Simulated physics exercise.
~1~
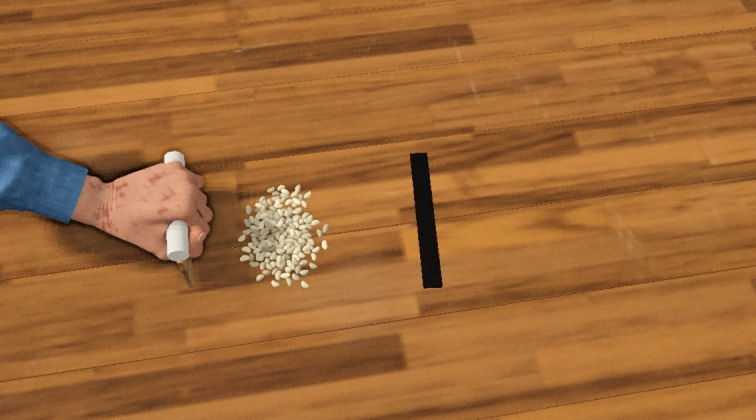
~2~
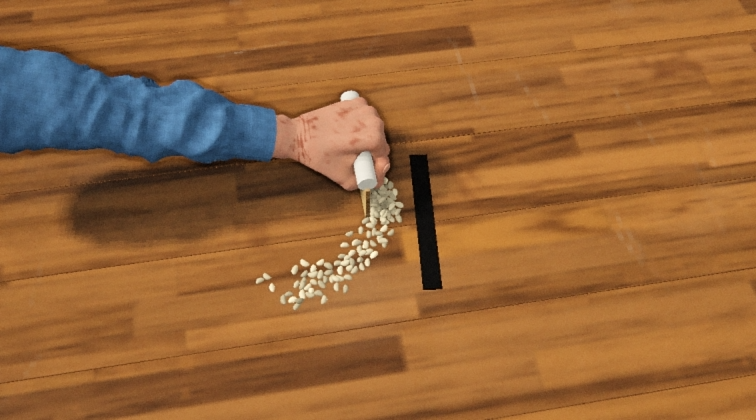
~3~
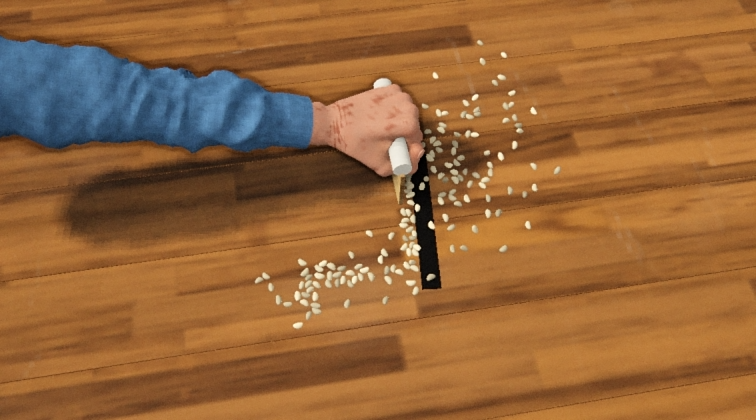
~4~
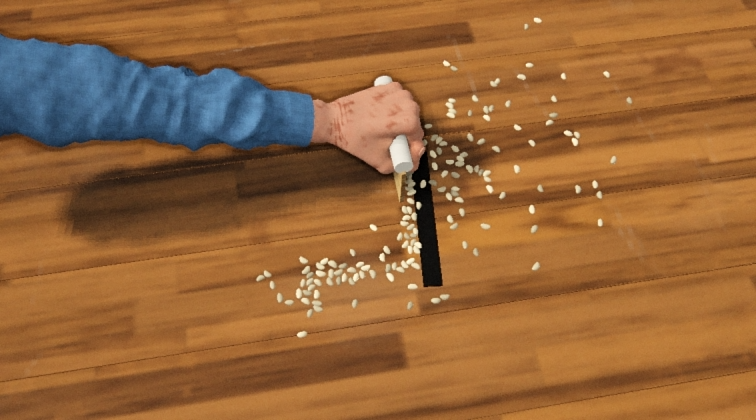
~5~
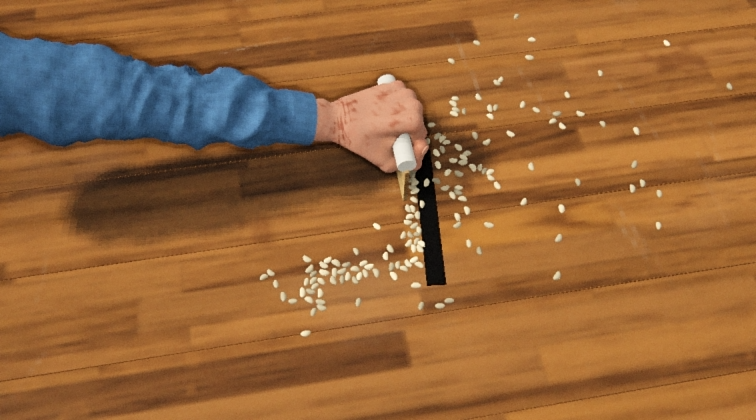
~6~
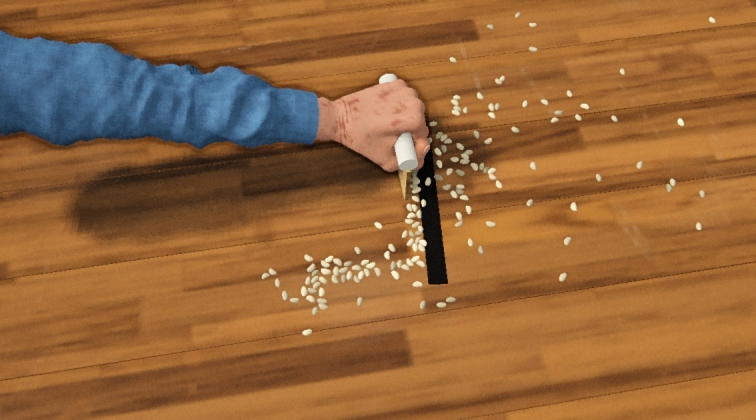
A wooden plank floor is seen from above at a slight angle, the view swaying a little. At the left, a hand in a blue sleeve grips a white-handled scraper beside a loose heap of white beans, with a fixed black strip lying to the right. The hand sweeps rightward, pushing the beans along and stringing them out toward the lower left. As the scraper reaches the strip, beans scatter across and beyond it. The hand stops there while loose beans keep spreading right, leaving some trailing on the near side, a few around the strip and many strewn past it.
